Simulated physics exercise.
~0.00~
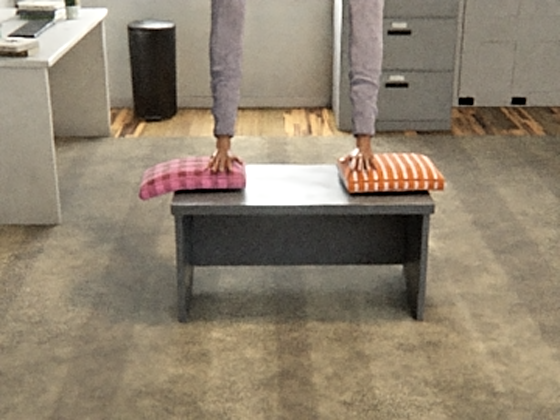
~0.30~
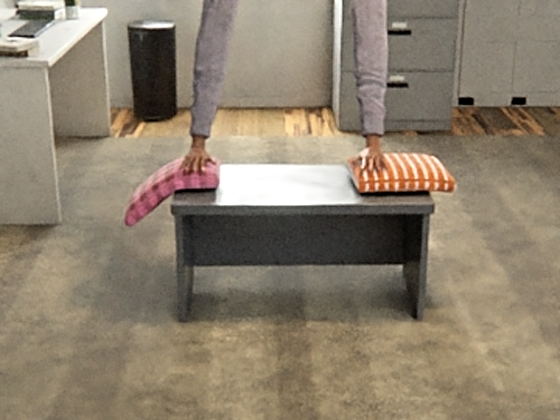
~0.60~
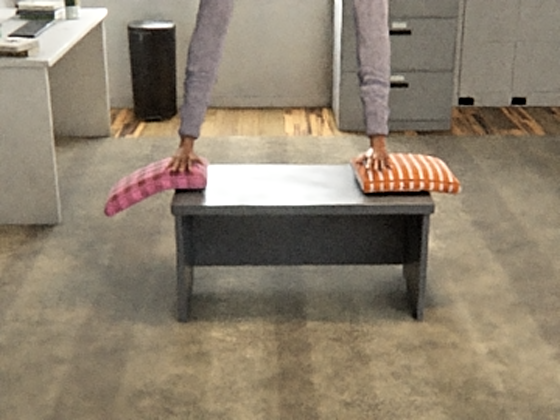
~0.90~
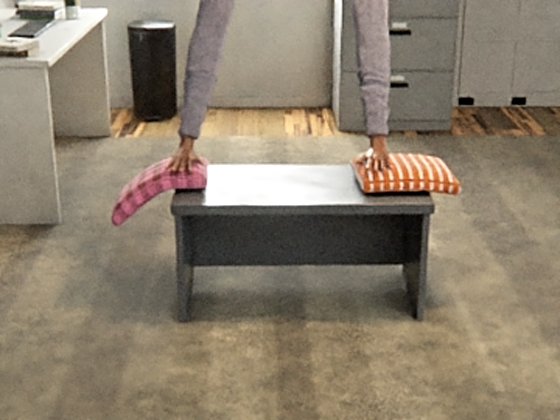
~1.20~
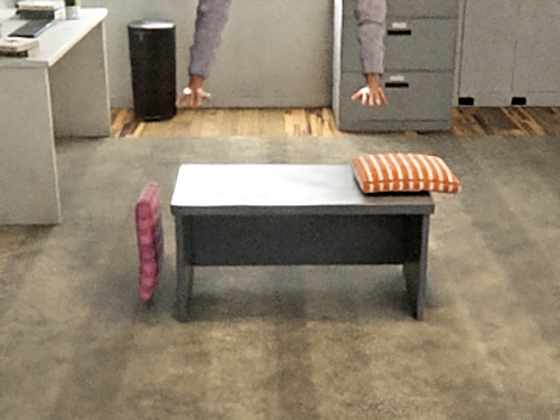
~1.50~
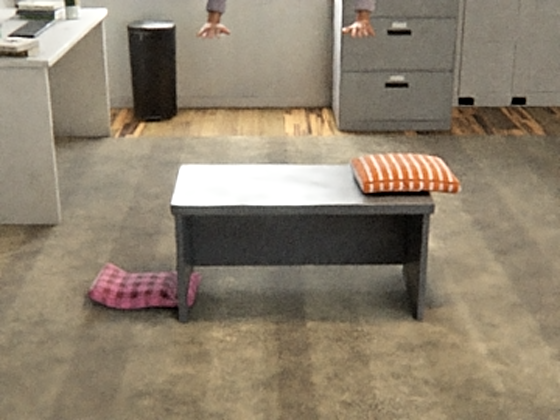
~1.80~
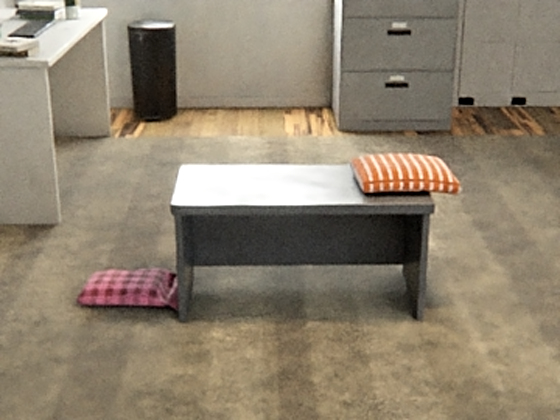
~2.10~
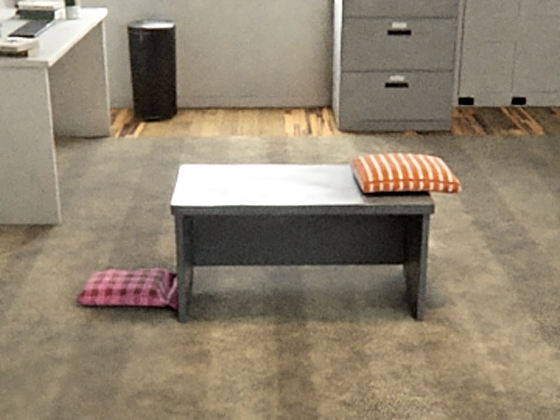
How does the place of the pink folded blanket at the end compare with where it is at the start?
At the start the pink folded blanket is on top of the bench at its left end, under a hand. At the end it lies on the floor beside the bench's left leg.
